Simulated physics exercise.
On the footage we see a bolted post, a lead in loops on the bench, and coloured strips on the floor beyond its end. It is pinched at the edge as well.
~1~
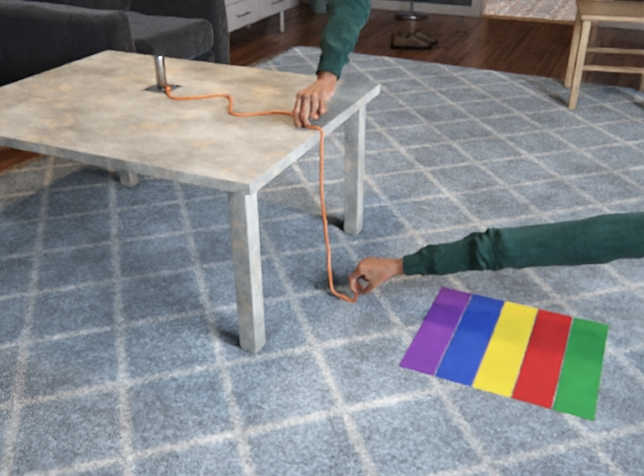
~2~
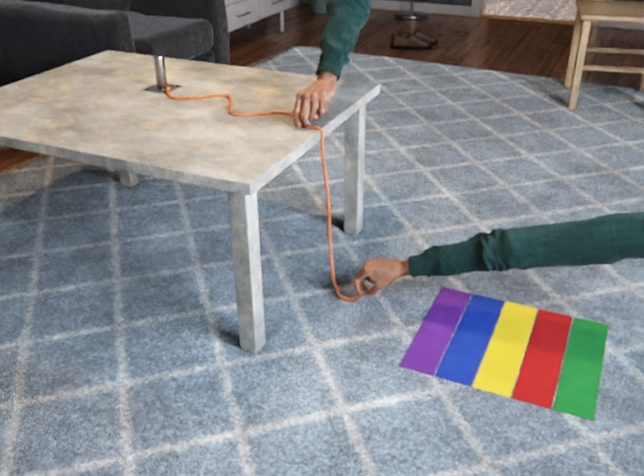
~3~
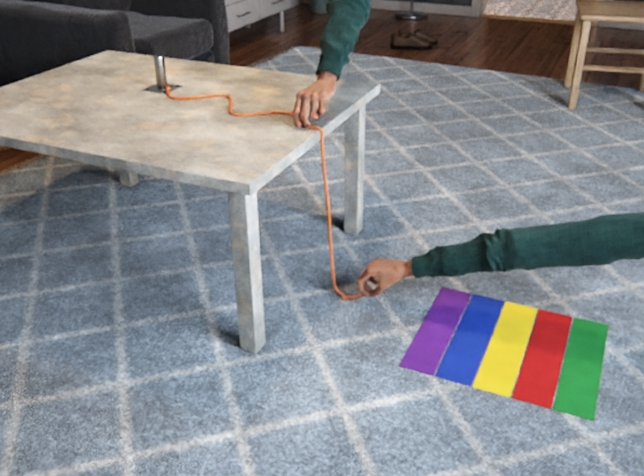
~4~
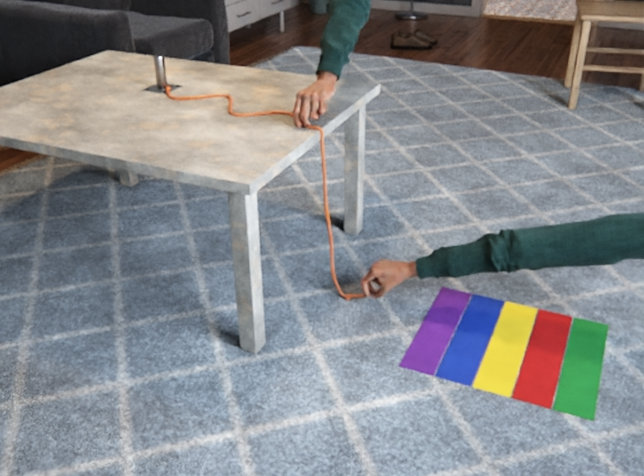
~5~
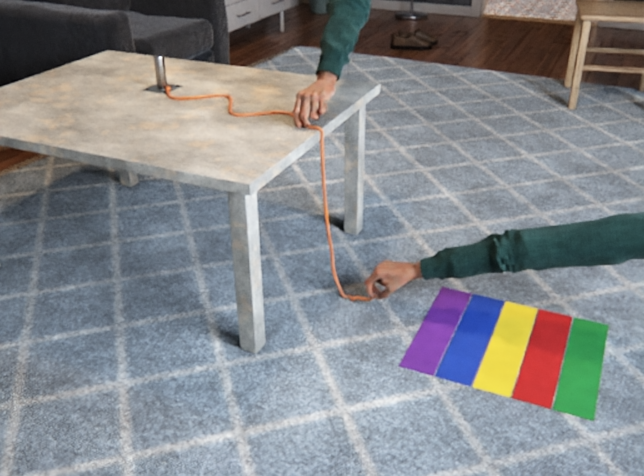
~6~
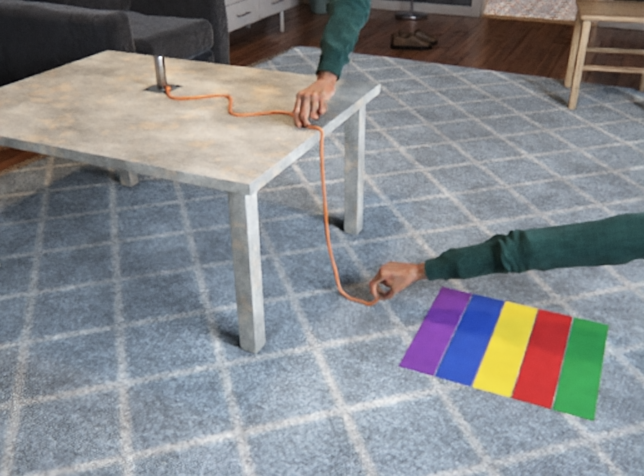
Living room with patterned carpet, one hand pinning an orange cord at a table's edge, another drawing its hanging end slightly right.
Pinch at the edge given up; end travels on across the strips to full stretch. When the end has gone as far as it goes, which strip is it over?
It is over the red strip.
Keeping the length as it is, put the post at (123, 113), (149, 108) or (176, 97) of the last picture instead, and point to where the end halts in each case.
Somewhere near (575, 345), (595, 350) and (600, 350), in that order.
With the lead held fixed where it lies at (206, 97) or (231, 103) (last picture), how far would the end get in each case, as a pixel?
Roughly (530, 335), then roughly (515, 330).
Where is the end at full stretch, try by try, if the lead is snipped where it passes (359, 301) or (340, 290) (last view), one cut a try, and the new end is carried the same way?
Going through both, you get (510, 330) and then (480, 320).
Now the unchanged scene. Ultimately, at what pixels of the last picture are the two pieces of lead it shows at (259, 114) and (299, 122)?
You'll find the first mark at (305, 118) and the second mark at (353, 146).
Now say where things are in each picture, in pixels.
The first frame shows end (358, 292); purple (424, 355); blue (460, 364); yellow (498, 374); red (536, 385); green (577, 396).
The second frame shows end (363, 293); lead through (175, 98) (231, 102) (268, 113) (320, 132) (329, 206) (333, 275).
The third frame shows end (367, 294).
The fourth frame shows end (371, 295); lead through (175, 98) (231, 102) (268, 113) (320, 132) (326, 205) (333, 275).
The fifth frame shows end (375, 296).
The sixth frame shows end (379, 297); lead through (175, 98) (231, 102) (268, 113) (320, 132) (325, 205) (336, 275).
Soon after, end near (482, 322); over blue.
After that, end near (526, 333); over yellow.
At the stop, end near (553, 339); over red. The red one.
